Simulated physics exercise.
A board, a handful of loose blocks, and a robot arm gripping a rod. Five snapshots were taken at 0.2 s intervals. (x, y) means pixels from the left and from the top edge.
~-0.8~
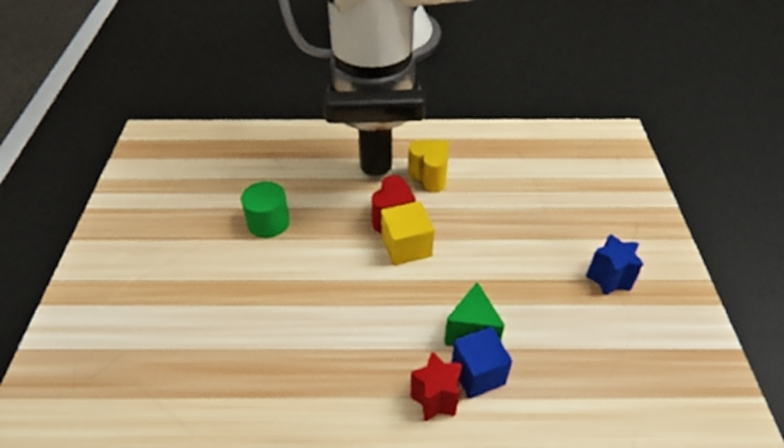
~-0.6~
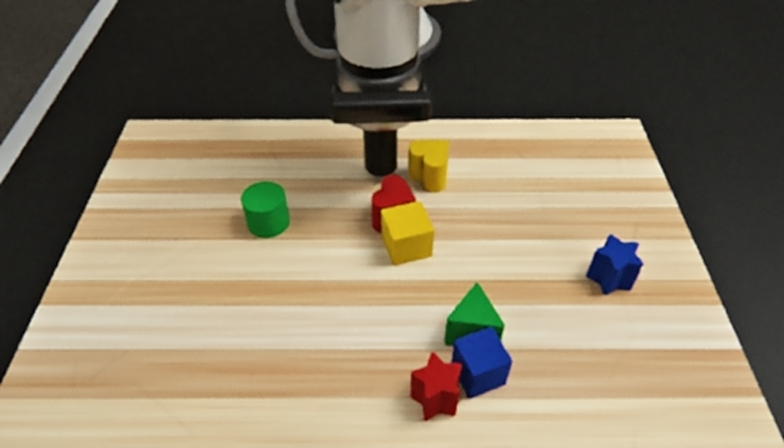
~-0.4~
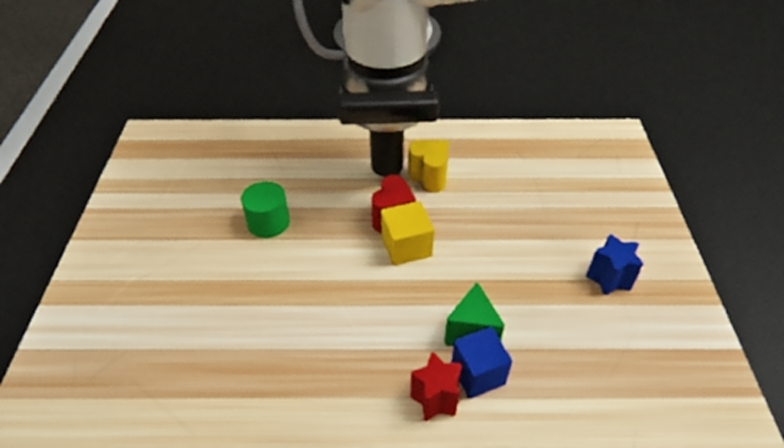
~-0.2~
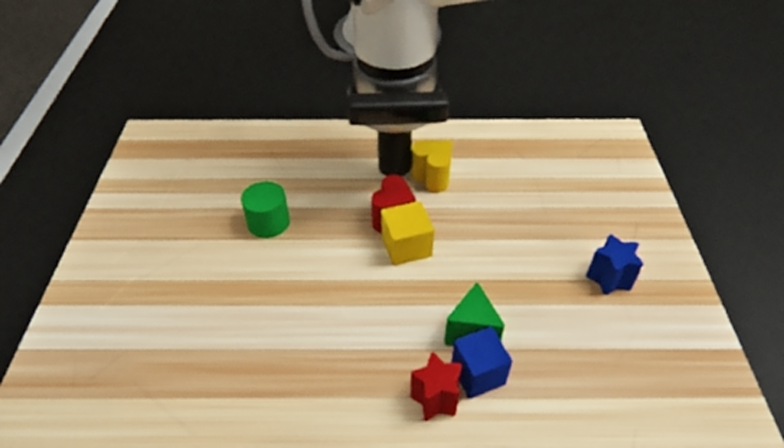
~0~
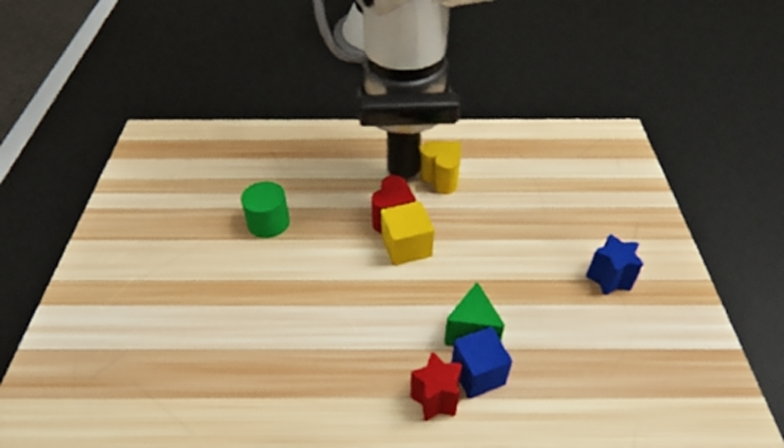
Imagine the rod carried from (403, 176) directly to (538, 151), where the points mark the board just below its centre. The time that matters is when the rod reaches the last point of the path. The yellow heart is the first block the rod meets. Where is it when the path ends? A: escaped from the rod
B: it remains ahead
That would be A.
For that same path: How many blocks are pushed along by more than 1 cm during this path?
It should be one, as far as I can tell.
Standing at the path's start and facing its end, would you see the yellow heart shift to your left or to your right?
Shifted right.
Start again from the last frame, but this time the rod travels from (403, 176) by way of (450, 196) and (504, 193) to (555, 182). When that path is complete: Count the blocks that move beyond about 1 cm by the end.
It should be one, as far as I can tell.
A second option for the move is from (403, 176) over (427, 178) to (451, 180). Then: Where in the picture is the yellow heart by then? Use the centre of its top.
The point I'd pick in the picture is (493, 159).
On the path given first. One third of the way, rod (450, 159); yellow heart (480, 156), turned 65° clockwise.
Two thirds of the way, rod (496, 151); yellow heart (494, 155).
At the end, rod (540, 143); red heart still; yellow heart (494, 155), turned 125° clockwise.
